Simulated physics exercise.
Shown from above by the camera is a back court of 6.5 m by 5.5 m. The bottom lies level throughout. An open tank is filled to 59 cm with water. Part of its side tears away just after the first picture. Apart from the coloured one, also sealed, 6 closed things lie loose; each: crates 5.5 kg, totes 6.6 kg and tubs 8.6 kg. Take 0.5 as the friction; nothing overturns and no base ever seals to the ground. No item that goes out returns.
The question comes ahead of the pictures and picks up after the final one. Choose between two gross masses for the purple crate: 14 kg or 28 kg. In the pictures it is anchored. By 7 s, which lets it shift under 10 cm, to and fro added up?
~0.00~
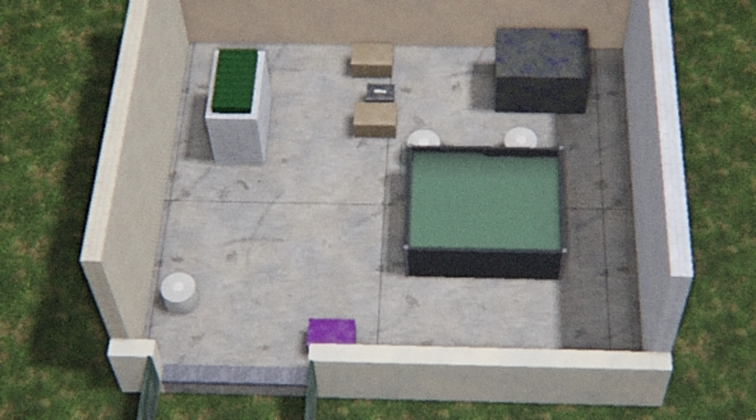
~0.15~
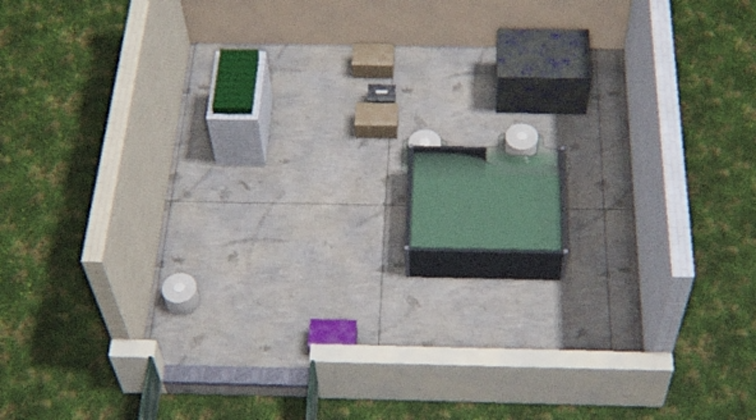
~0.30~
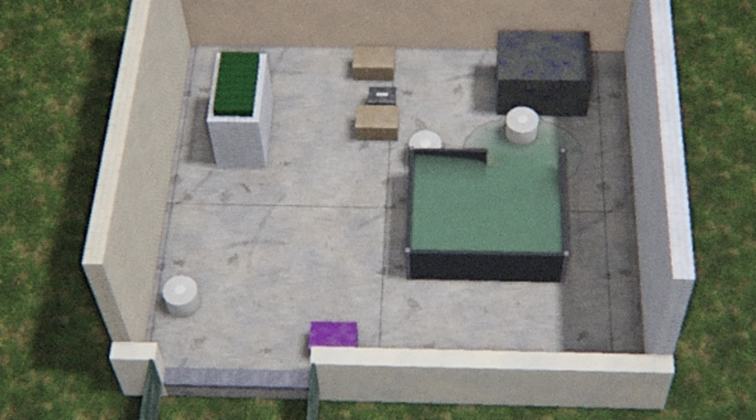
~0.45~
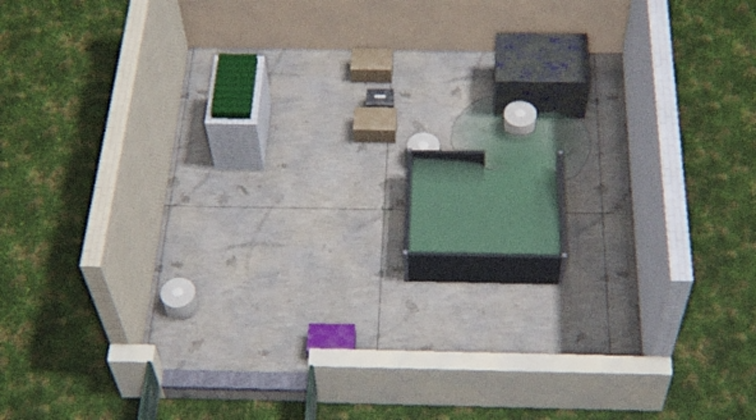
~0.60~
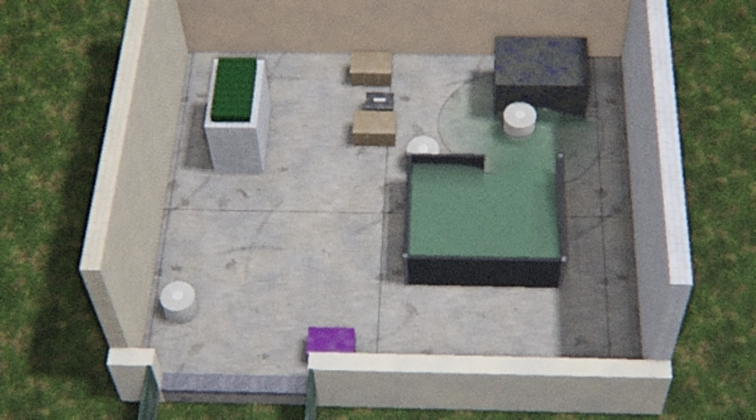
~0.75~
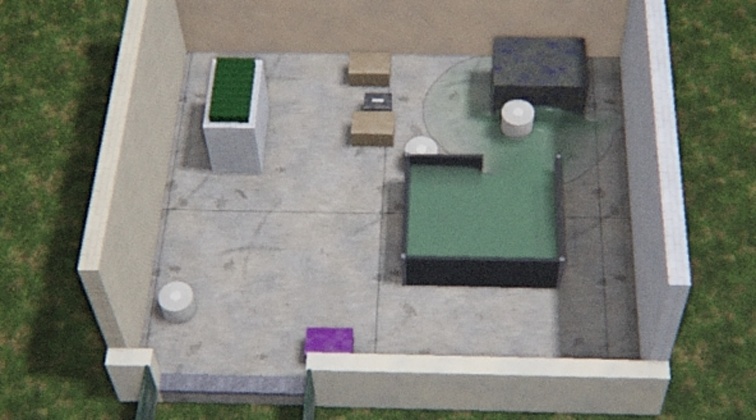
Of the two, the smaller does it already.
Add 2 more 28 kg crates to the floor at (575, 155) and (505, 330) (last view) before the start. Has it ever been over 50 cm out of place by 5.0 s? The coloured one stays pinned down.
One after the other: Goes beyond it, then does not reach it.
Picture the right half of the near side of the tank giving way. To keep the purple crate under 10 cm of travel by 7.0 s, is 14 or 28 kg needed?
Then, in short, both are too little.
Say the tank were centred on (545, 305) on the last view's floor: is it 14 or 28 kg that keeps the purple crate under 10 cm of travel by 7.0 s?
Then, put simply, the lighter one does it.
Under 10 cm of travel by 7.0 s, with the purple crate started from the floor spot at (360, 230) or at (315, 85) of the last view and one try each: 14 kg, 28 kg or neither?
Light one suffices, then no option.
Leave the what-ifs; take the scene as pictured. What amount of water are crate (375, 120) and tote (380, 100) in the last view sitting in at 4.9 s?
About 2 and 19 cm.
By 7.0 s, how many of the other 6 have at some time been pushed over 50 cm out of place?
I get 5.
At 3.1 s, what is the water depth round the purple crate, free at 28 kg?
About 0 cm.
After 1.4 s the purple crate would be 0 cm from its start with 14 kg and 0 cm from its start with 28 kg; 0 cm of water round it then.
After 3.1 s the purple crate would be 0 cm from its start with 14 kg and 0 cm from its start with 28 kg; 0 cm of water round it then.
After 4.9 s the purple crate would be 0 cm from its start with 14 kg and 0 cm from its start with 28 kg; 1 cm of water round it then.
After 7.0 s the purple crate would be 0 cm from its start with 14 kg and 0 cm from its start with 28 kg; 3 cm of water round it then.
